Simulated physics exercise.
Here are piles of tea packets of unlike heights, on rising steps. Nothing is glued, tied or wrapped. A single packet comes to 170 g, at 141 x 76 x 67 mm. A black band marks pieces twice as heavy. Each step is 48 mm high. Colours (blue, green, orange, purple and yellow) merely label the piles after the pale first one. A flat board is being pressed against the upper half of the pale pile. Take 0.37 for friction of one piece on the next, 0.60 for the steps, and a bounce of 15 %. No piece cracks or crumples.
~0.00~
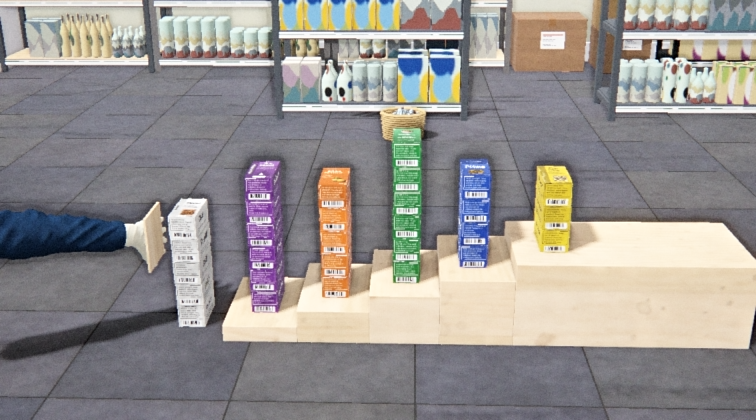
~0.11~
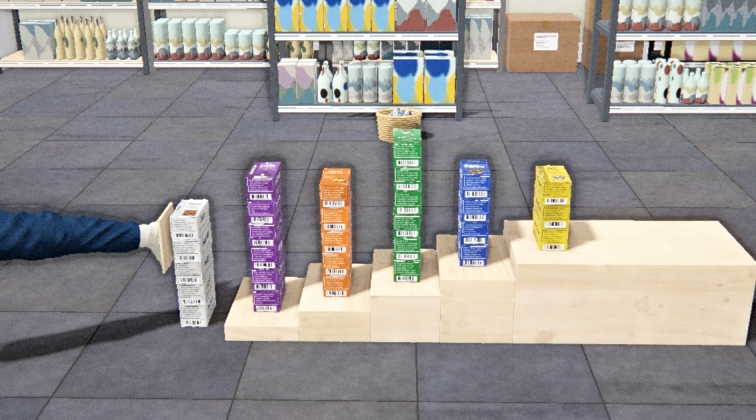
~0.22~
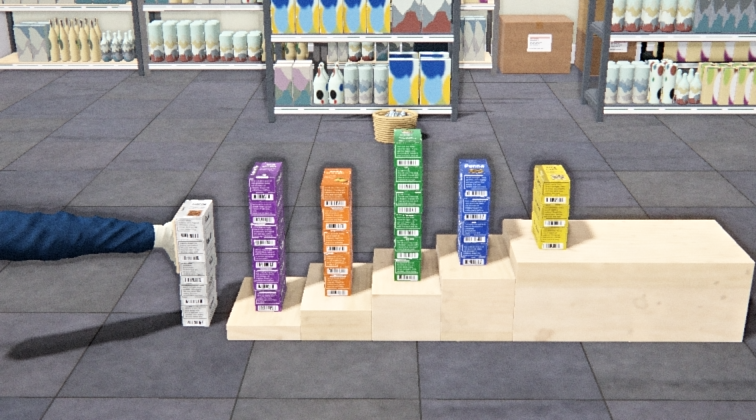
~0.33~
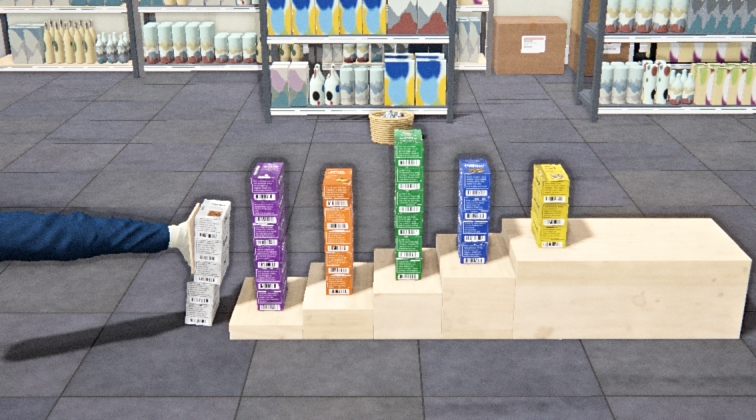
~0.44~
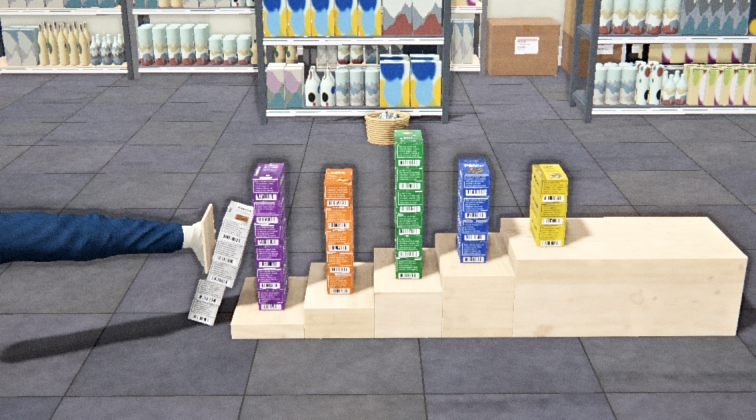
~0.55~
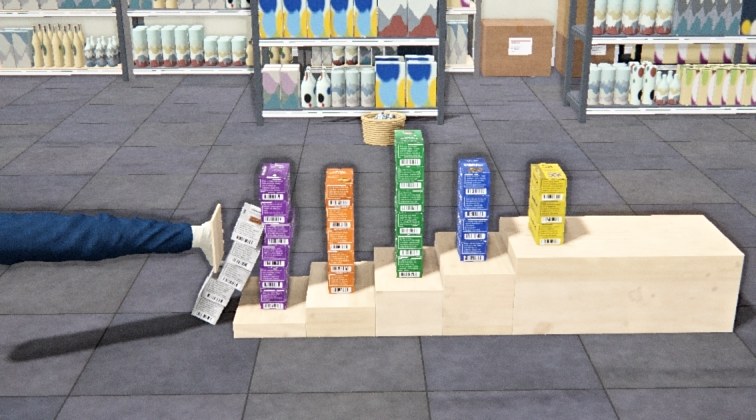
In a store aisle, a hand pressed a flat board against a pale stack of small packets, tilting it rightward until it leaned against the purple stack, which shifted slightly beside the other colored stacks on steps.
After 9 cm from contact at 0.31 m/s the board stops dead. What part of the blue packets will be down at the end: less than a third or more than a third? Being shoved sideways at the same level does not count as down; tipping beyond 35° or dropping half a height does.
Upwards of a third of them.
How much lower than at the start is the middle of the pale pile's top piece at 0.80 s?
About 4 cm.
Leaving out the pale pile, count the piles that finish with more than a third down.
5 of them.
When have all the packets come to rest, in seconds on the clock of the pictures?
Around 2.0 s.
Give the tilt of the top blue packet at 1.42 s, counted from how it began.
Roughly 5°.
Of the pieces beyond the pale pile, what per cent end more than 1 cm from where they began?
100 per cent.
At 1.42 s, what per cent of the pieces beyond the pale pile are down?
At that moment 40 per cent.
After 0.80 s, 5 of the pale pile down; none of the 4 blue packets down (0 of 24 in all colours); top blue packet unmoved; top purple packet 16° from how it stood.
After 1.08 s, 5 of the pale pile down; none of the 4 blue packets down (3 of 24 in all colours); top blue packet unmoved; top purple packet 32° from how it stood, 48 mm lower.
After 1.42 s, 5 of the pale pile down; none of the 4 blue packets down (10 of 24 in all colours); top blue packet 6° from how it stood; top purple packet 43° from how it stood, 11 cm lower.
After 1.74 s, 5 of the pale pile down; 4 of the 4 blue packets down (22 of 24 in all colours); top blue packet 33° from how it stood, 59 mm lower; top green packet 50° from how it stood, 11 cm lower.
In the end (2.3 s), 5 of the pale pile down; 4 of the 4 blue packets down (22 of 24 in all colours); top blue packet 41° from how it stood, 12 cm lower; top yellow packet upside down. That is 100 per cent. From the last view, middles, top blue packet near (586, 214), top yellow packet near (655, 224).
